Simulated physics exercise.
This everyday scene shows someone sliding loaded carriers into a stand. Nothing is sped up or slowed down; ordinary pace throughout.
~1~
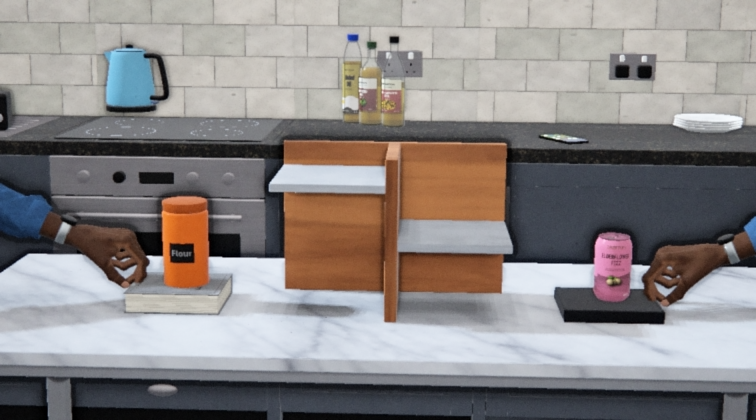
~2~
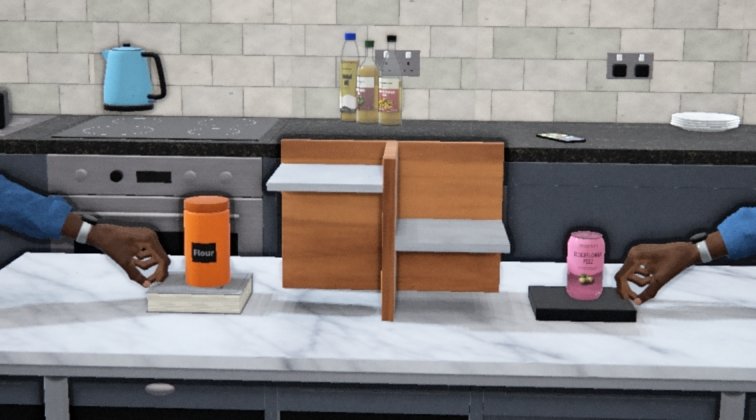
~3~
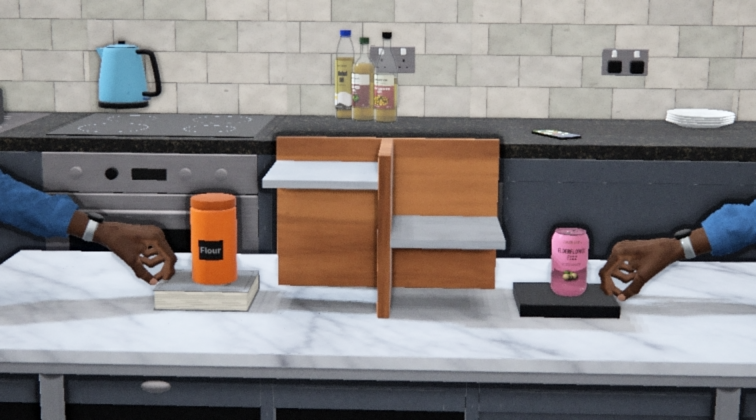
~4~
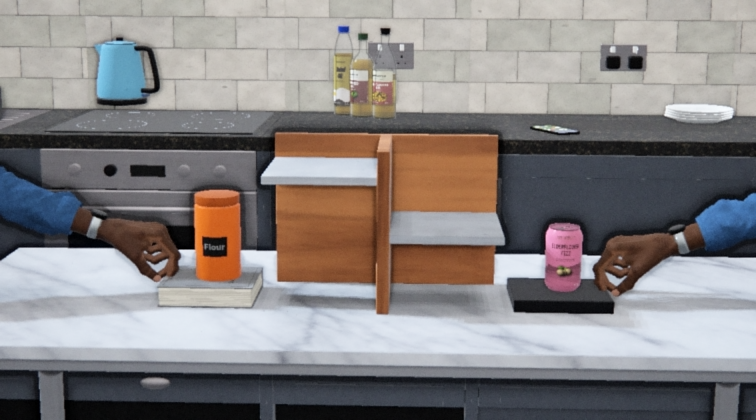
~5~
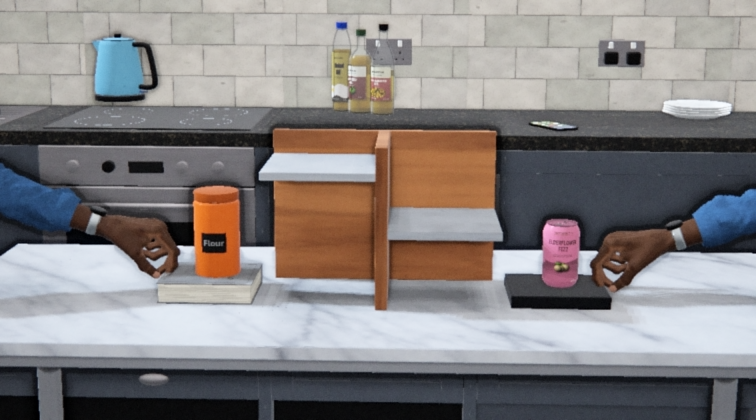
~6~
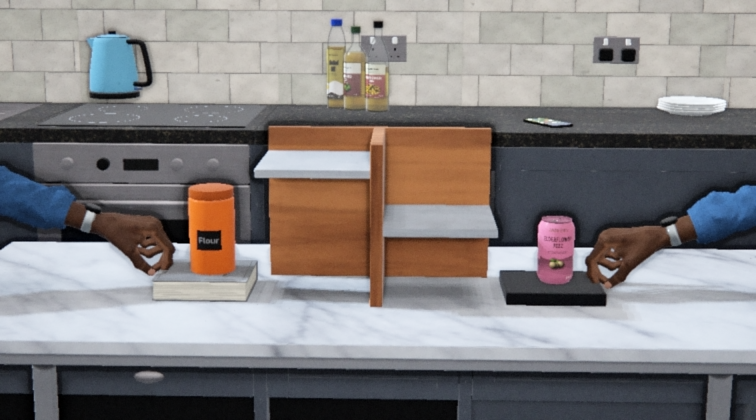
Two hands sliding an orange flour jar on a grey book and a pink can on a black tray along a marble counter.
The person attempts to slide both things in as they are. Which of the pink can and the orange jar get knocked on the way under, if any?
Knocked or not: Pink can - yes, orange jar - no.
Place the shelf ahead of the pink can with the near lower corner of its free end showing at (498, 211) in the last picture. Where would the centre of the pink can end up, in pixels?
It comes to rest around (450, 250).
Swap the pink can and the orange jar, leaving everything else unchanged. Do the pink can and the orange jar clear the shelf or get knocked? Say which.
The pink can goes under, while the orange jar hits the shelf.
Then, 1.18 s past the last view, pink can leaning 10° off how it started near (507, 248); orange jar riding along near (273, 230).
Then, 1.72 s past the last view, pink can leaning 52° off how it started near (503, 248); orange jar riding along near (309, 231).
Finally, the pink can strikes the shelf, near (520, 270); the orange jar clears the shelf, near (314, 231).
